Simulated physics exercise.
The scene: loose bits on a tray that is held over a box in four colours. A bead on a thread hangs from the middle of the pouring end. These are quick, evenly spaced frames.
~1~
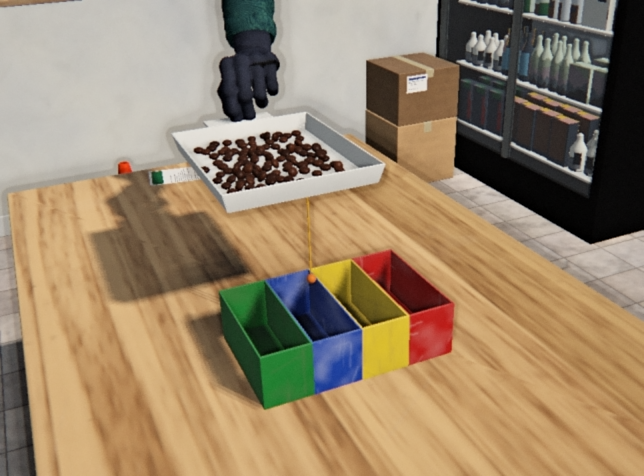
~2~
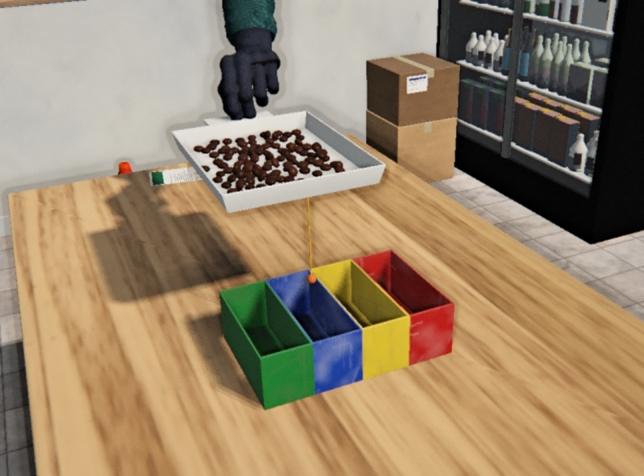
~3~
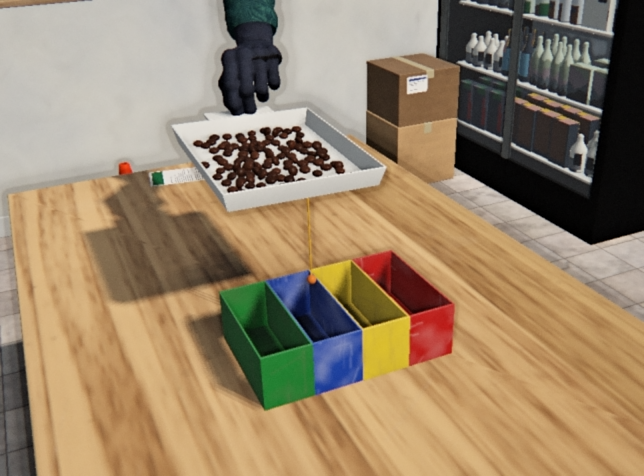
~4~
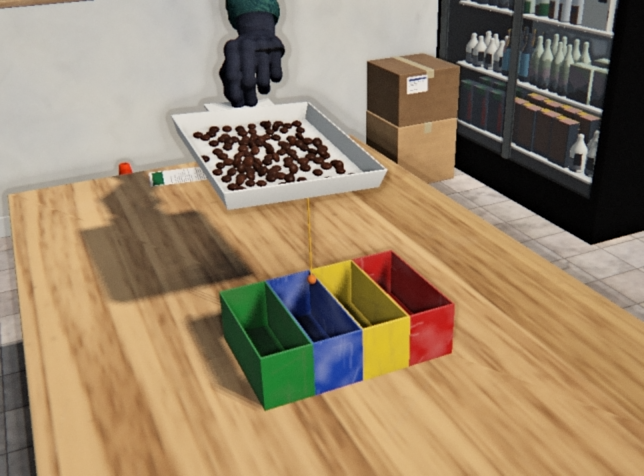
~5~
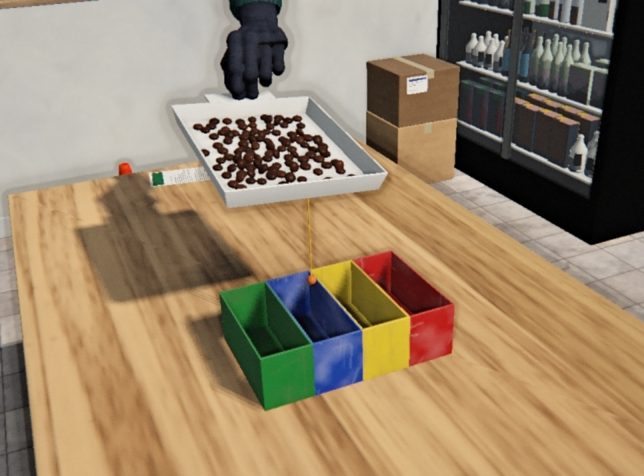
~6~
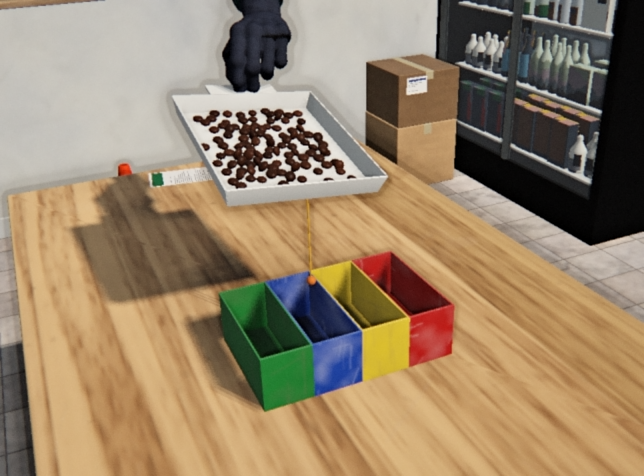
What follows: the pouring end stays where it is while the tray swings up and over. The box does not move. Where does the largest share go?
Fullest: The red cell.
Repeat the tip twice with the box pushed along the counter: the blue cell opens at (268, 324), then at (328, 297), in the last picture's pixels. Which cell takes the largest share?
At the first place that red cell, at the second the yellow cell.
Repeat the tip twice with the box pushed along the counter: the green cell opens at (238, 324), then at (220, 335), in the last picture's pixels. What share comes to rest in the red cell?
The first gives 80 %, the second 40 %.
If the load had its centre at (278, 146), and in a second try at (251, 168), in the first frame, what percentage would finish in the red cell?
About 70 and 60 per cent.
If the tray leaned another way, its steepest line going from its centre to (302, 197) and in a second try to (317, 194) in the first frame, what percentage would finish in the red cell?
In turn 10 and 20 in a hundred.
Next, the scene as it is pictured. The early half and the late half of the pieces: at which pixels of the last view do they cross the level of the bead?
The first part at (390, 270); the rest at (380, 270).
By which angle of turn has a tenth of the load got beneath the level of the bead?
Around 90° of tilt.
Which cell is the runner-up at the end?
In second place: The yellow one.
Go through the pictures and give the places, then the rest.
The first picture shows corners of the pouring end at (226, 193) and (378, 163), level; middle of the load at (269, 158), flat chocolate drops; bead on its thread at (311, 279); green cell at (288, 371); blue cell at (338, 357); yellow cell at (386, 343); red cell at (431, 329).
The second picture shows corners of the pouring end at (227, 193) and (379, 164), level; middle of the load at (270, 158).
The third picture shows corners of the pouring end at (227, 192) and (379, 166), tipped barely, lowest at the right corner; middle of the load at (270, 155).
The fourth picture shows corners of the pouring end at (228, 190) and (380, 168), tipped a little, lowest at the right corner; middle of the load at (270, 151).
The fifth picture shows corners of the pouring end at (229, 189) and (381, 171), tipped a little, lowest at the right corner; middle of the load at (270, 147).
The sixth picture shows corners of the pouring end at (230, 187) and (381, 174), tipped a little, lowest at the right corner; middle of the load at (271, 143); green cell at (288, 373); blue cell at (338, 358); yellow cell at (386, 344); red cell at (431, 331).
Soon after the last picture, tray tipped steeply; all on the tray.
A little later, tray tipped right over; about a third on the tray; about a third in the red cell; about a quarter in the yellow cell; about a quarter falling or outside the box.
Later still, tray tipped past a quarter turn; about two thirds in the red cell; about a third in the yellow cell.
At rest, tray tipped past a quarter turn; about two thirds in the red cell; about a third in the yellow cell; none in the green cell; none in the blue cell.
